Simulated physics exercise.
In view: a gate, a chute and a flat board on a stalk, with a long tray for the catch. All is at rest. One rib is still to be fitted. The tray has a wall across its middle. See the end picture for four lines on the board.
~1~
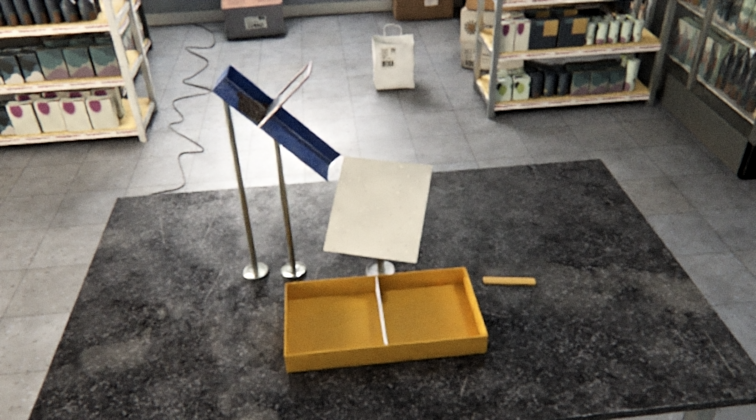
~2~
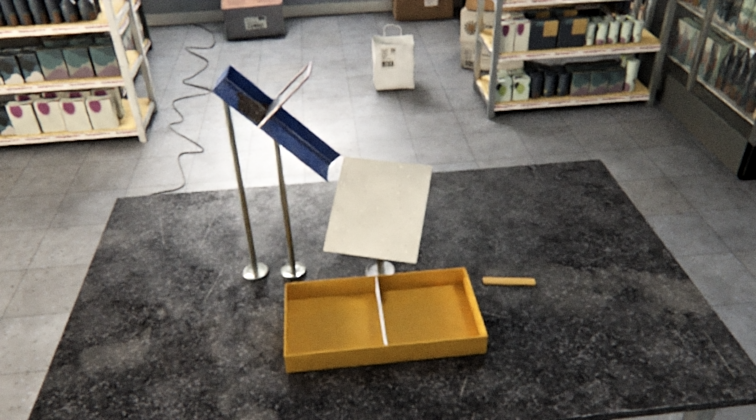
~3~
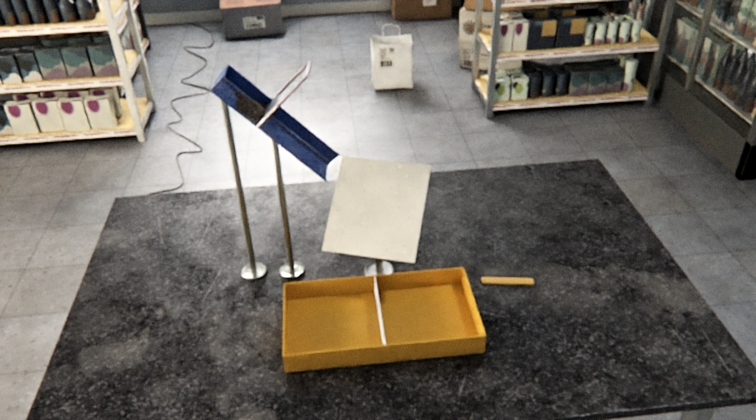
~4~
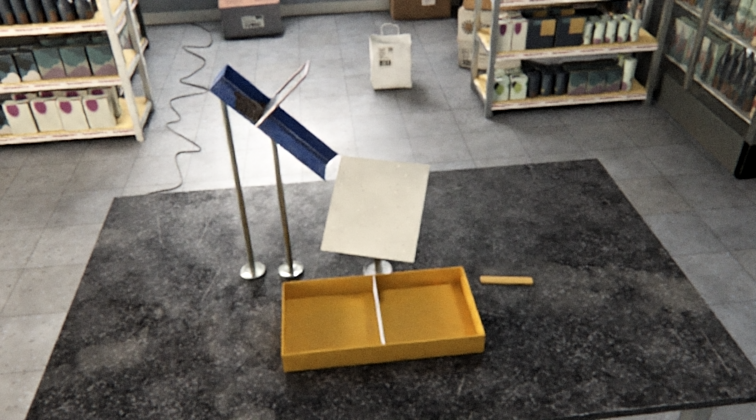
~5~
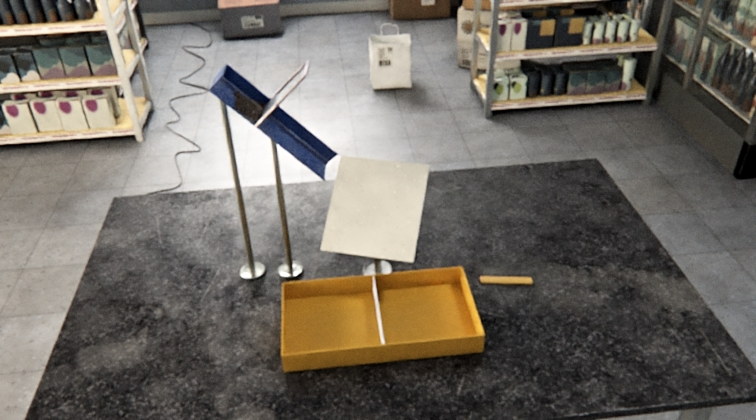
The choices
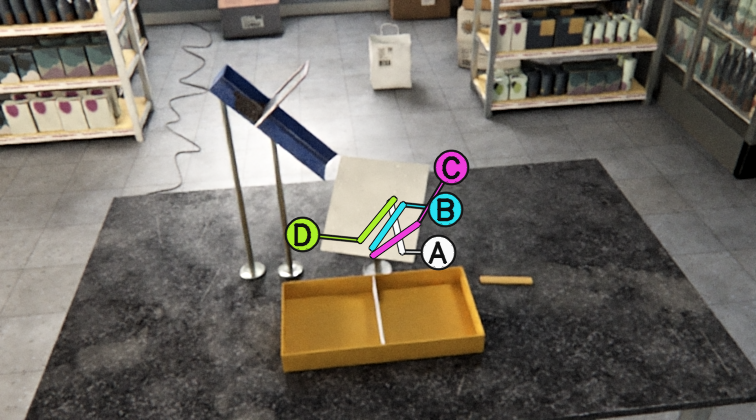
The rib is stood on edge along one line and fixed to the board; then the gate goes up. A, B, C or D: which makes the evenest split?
Line A.
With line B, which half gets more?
The left half.
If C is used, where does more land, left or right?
The left half.
On the marked copy, line A from (390, 202) to (402, 251); line B from (403, 204) to (372, 248); line C from (417, 224) to (373, 255); line D from (393, 199) to (360, 240).
With A, of what is caught, about a third in the left half, about two thirds in the right.
With B, of what is caught, most in the left half, about a quarter in the right.
With C, of what is caught, nearly all in the left half, a small part in the right.
With D, of what is caught, most in the left half, a small part in the right.
